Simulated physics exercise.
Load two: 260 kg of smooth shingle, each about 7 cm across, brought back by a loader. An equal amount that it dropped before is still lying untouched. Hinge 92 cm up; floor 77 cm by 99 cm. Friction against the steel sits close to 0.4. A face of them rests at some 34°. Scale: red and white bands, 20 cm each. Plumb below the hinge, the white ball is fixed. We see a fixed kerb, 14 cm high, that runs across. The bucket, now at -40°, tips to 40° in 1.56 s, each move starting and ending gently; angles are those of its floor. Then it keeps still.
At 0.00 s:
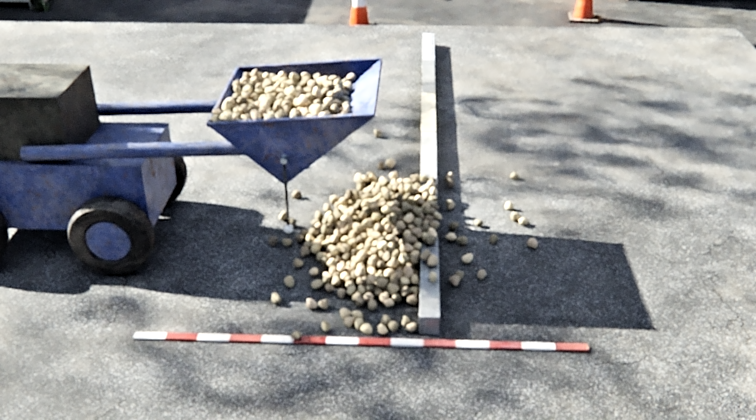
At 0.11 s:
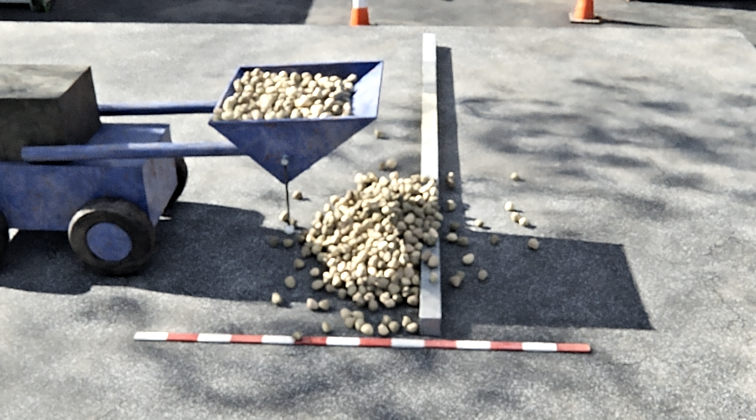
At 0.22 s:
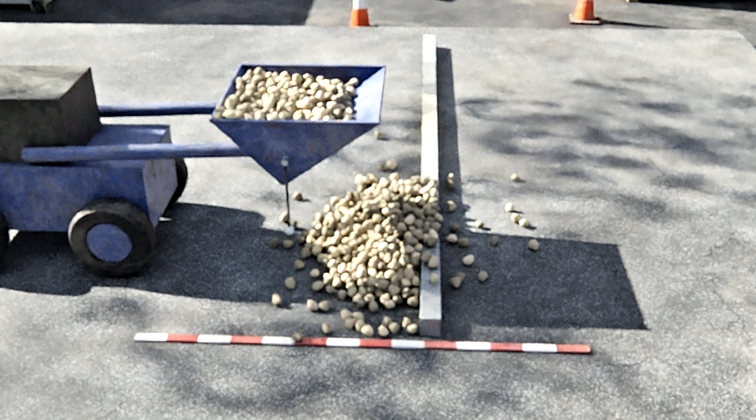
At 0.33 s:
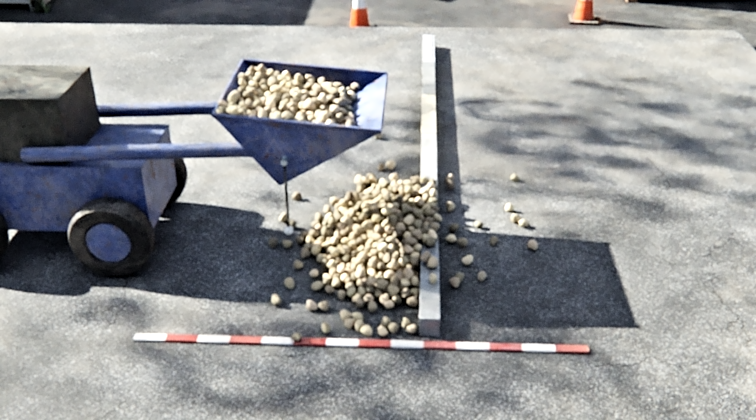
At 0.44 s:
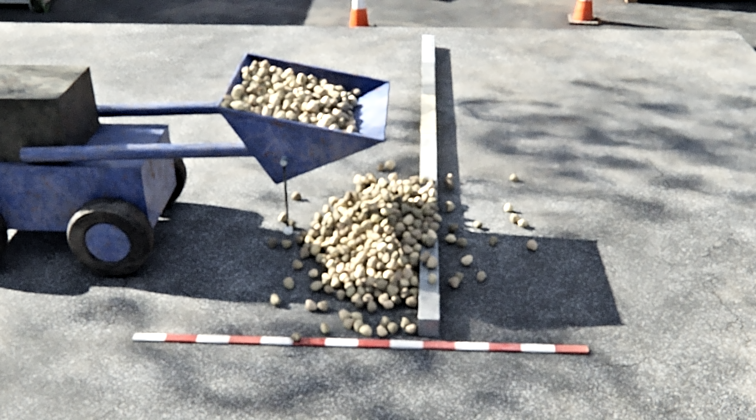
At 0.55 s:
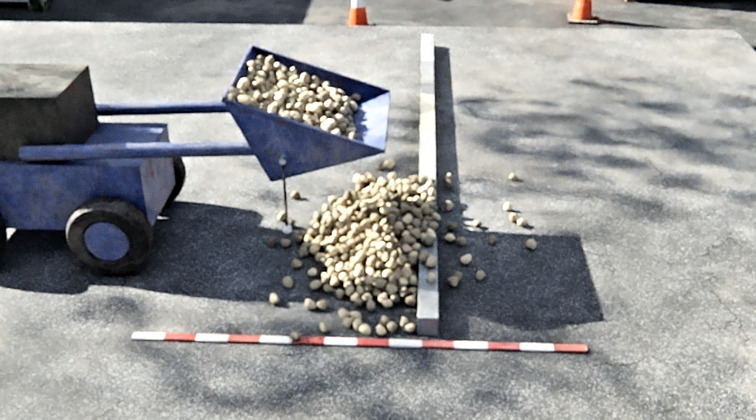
A blue loader with dark wheels stands at the left on sunlit grey pavement, seen from slightly above, its raised bucket full of pale, rounded stones. Below the bucket, a heap of similar stones rests against a pale kerb, with a red-and-white striped pole in front and orange cones behind. The bucket slowly tilts forward, its right lip dipping and the stones shifting slightly within it, while the heap stays still.
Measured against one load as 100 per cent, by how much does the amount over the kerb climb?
The amount climbs by some 23 per cent of a load.
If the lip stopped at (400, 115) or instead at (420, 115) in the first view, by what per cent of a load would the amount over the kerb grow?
First some 50, then 75 per cent.
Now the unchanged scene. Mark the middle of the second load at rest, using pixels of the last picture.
Roughly at (391, 227) in the last picture.
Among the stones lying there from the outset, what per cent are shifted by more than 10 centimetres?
I'd say roughly 20 per cent of them.
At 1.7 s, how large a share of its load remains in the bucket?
25 %.
After 1.2 s the floor is at 28°; in per cent of one load, 96 in the bucket, 101 on this side of the kerb, 3 over the kerb; the foremost stones are at (505, 224).
After 1.7 s the floor is at 40°; in per cent of one load, 25 in the bucket, 169 on this side of the kerb, 6 over the kerb; the foremost stones are at (506, 223).
After 2.0 s the floor is at 40°; in per cent of one load, 0 in the bucket, 180 on this side of the kerb, 20 over the kerb; the foremost stones are at (524, 226).
After 4.4 s the floor is at 40°; in per cent of one load, 0 in the bucket, 175 on this side of the kerb, 26 over the kerb; the foremost stones are at (561, 237). Net gain over the kerb, 23.
